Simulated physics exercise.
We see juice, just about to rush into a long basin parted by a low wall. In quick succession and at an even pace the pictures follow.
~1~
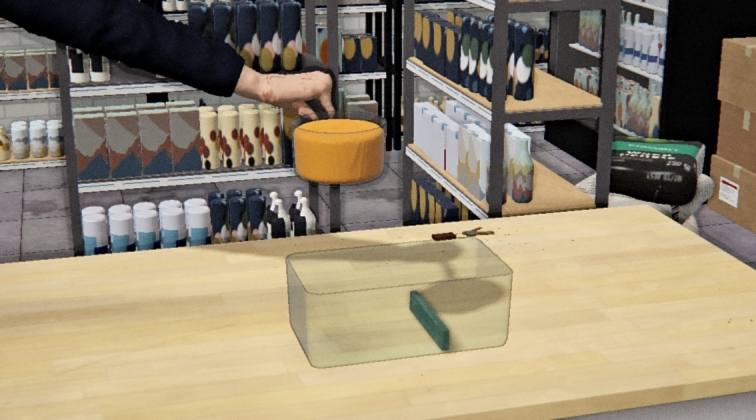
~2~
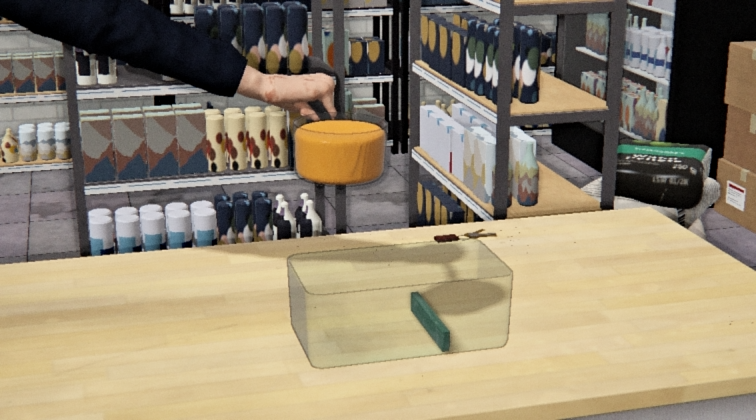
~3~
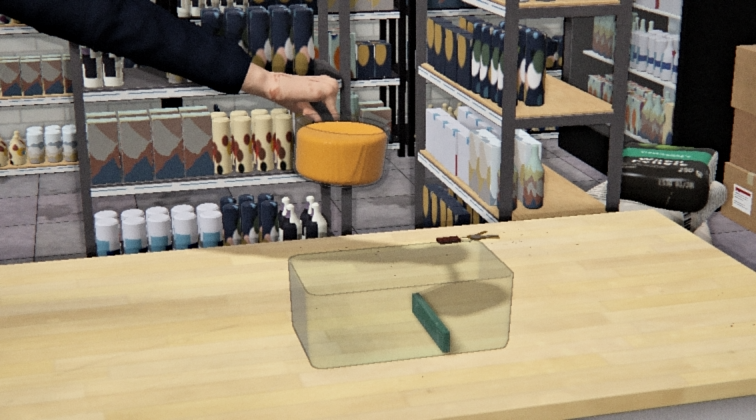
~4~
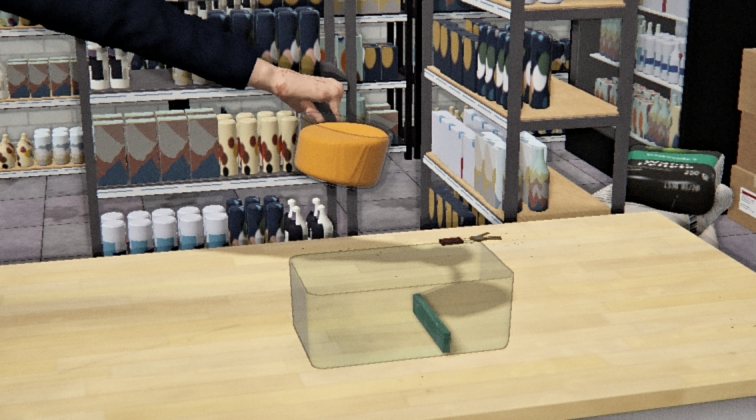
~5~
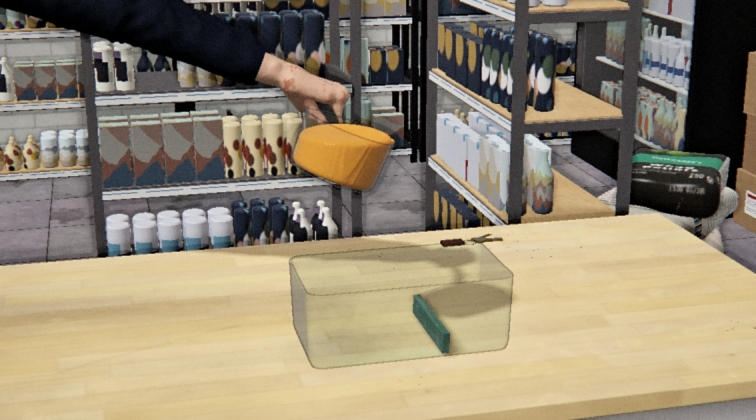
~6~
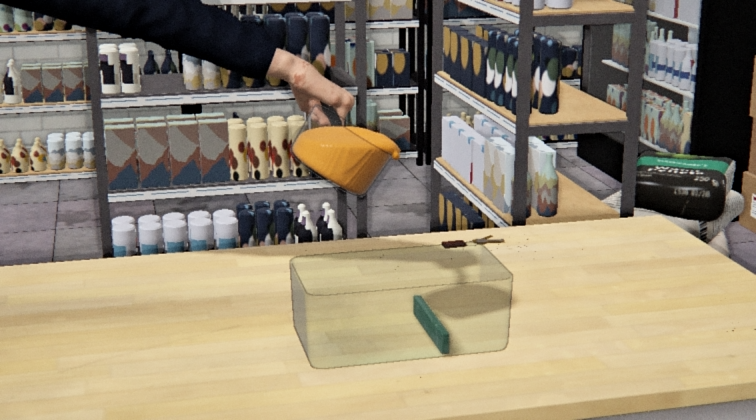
An orange pot held by a hand tilts steadily rightward above a clear divided basin.
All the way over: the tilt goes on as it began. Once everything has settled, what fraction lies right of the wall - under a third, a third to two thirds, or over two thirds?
I reckon what ends right of the wall lands in the middle band of a third to two thirds.
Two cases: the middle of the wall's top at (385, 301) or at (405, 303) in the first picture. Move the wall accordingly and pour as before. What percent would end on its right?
The first position gives around 95 percent, the second around 80 percent.
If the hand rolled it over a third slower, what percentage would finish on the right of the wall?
Roughly 55 in a hundred.
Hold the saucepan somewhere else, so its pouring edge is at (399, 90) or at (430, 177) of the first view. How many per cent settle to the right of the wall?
55 and 60 per cent.
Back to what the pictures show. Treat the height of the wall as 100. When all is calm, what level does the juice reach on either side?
40 left, 70 right, give or take.
A moment on, the saucepan is tipped on its side and 28 per cent is still to pour, 3 is left of the wall and 19 right of it.
Next, the saucepan is tipped right over and 5 per cent is still to pour, 34 is left of the wall and 49 right of it.
Then the saucepan is tipped right over and 0 per cent is still to pour, 52 is left of the wall and 43 right of it.
Later the saucepan is tipped right over and 0 per cent is still to pour, 54 is left of the wall and 43 right of it.
At rest 54 per cent lies left of the wall, 43 right of it and 3 outside.
